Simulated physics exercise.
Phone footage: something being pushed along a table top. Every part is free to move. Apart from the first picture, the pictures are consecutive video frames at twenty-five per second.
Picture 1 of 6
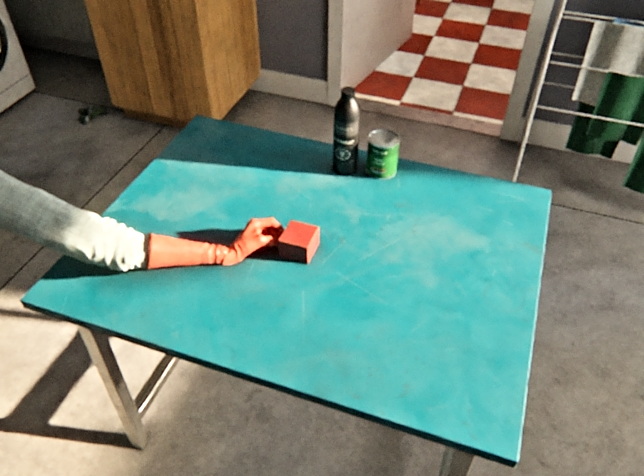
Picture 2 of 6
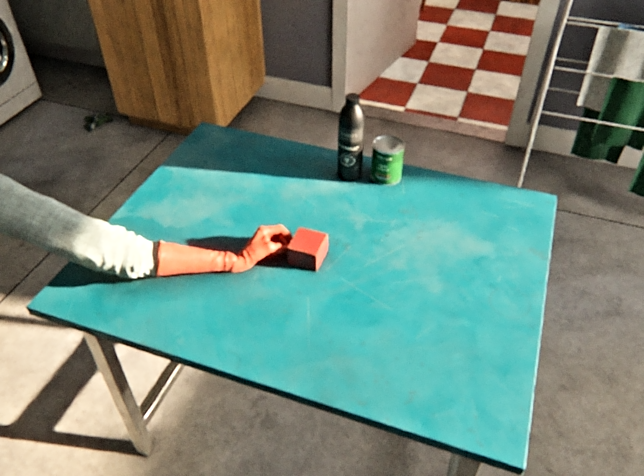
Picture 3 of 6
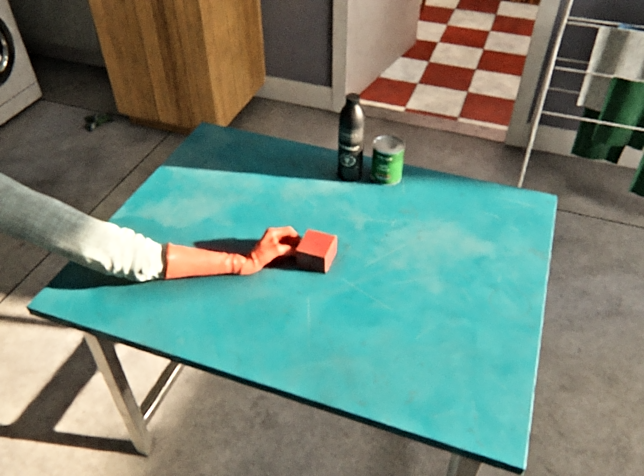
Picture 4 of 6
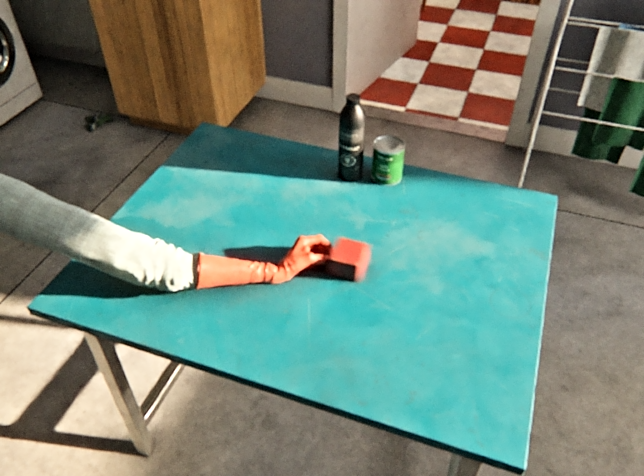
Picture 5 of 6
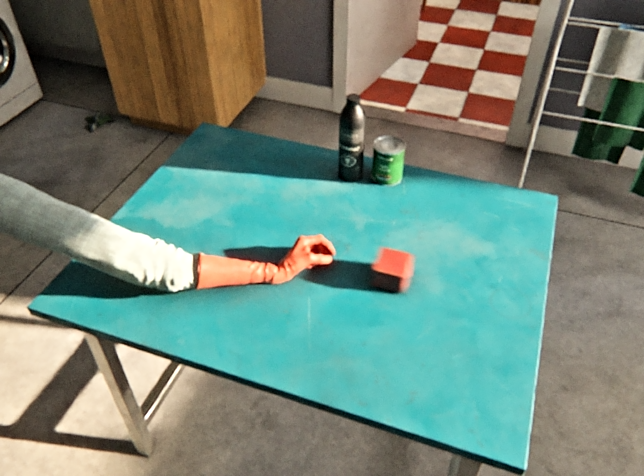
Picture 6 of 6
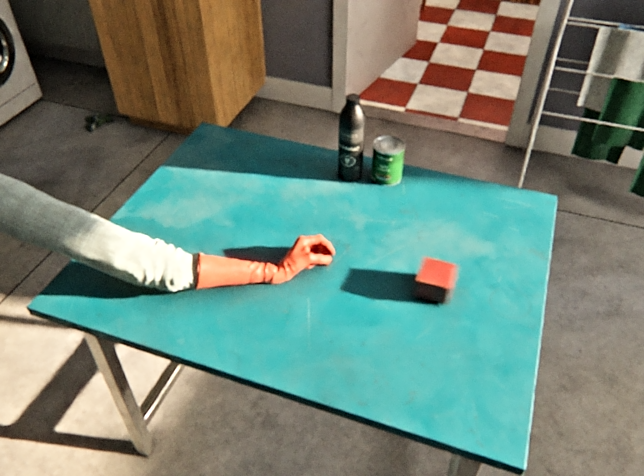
A red-gloved hand pushes a red block rightward across a teal table, and it slides away.
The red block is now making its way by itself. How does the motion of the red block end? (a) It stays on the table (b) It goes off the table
b.
Then, 0.20 s later than the last frame, red block now off the table.
Then, 0.40 s later than the last frame, things are still on the move.
When it is over, off the table, red block.
